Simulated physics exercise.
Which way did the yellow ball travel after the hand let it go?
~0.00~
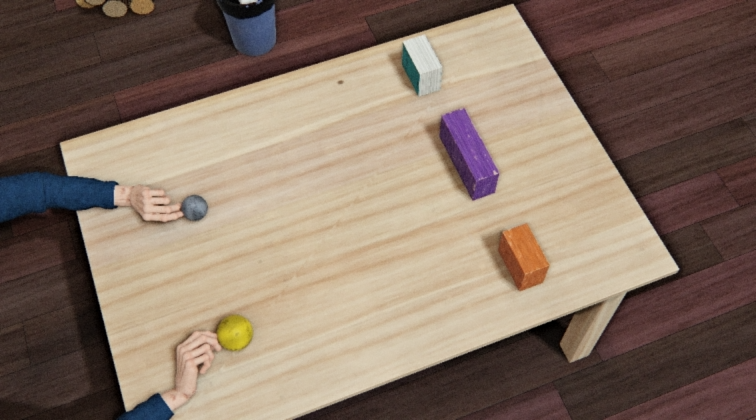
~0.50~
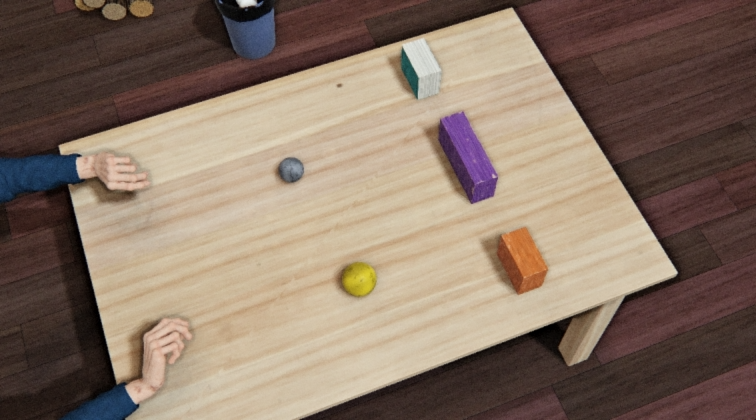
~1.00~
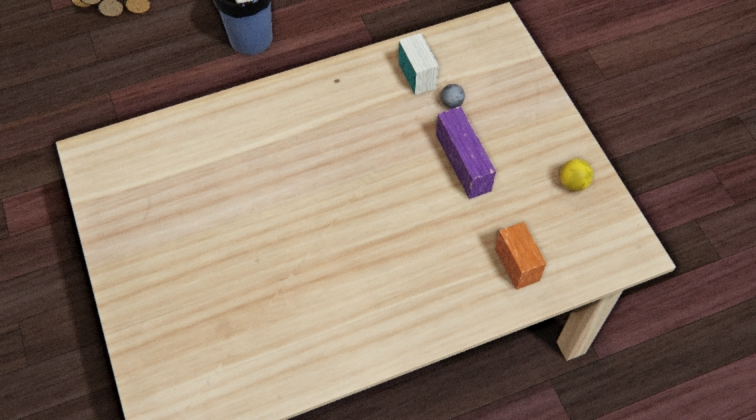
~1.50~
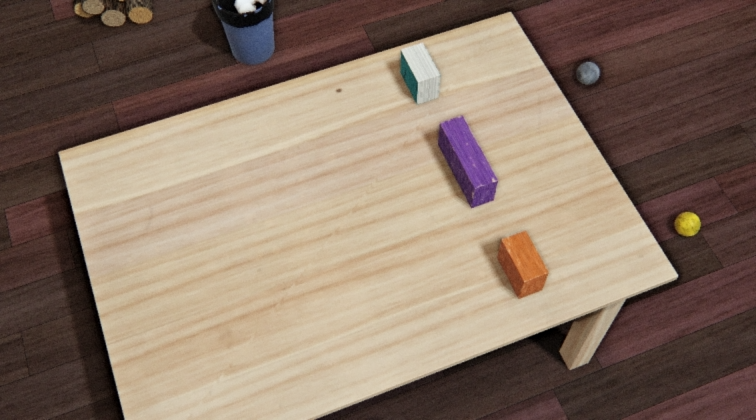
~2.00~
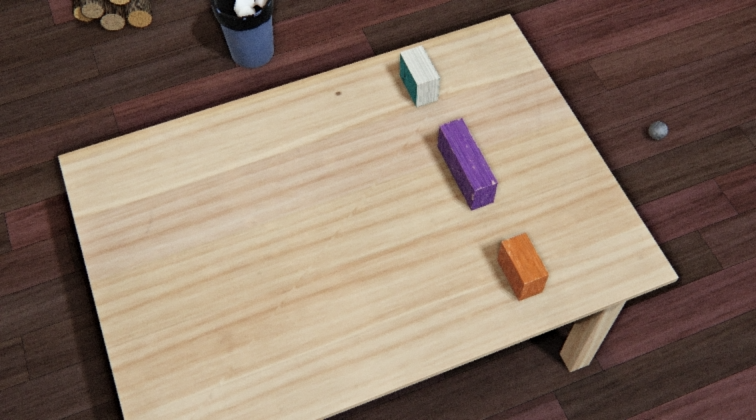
The yellow ball rolled to the right across the table, passing between the purple and orange blocks.
A yellow ball and a grey ball, let go by two hands, rolled right across a wooden table. The grey one passed above the purple block and the yellow one between the purple and orange blocks, and both left the table.
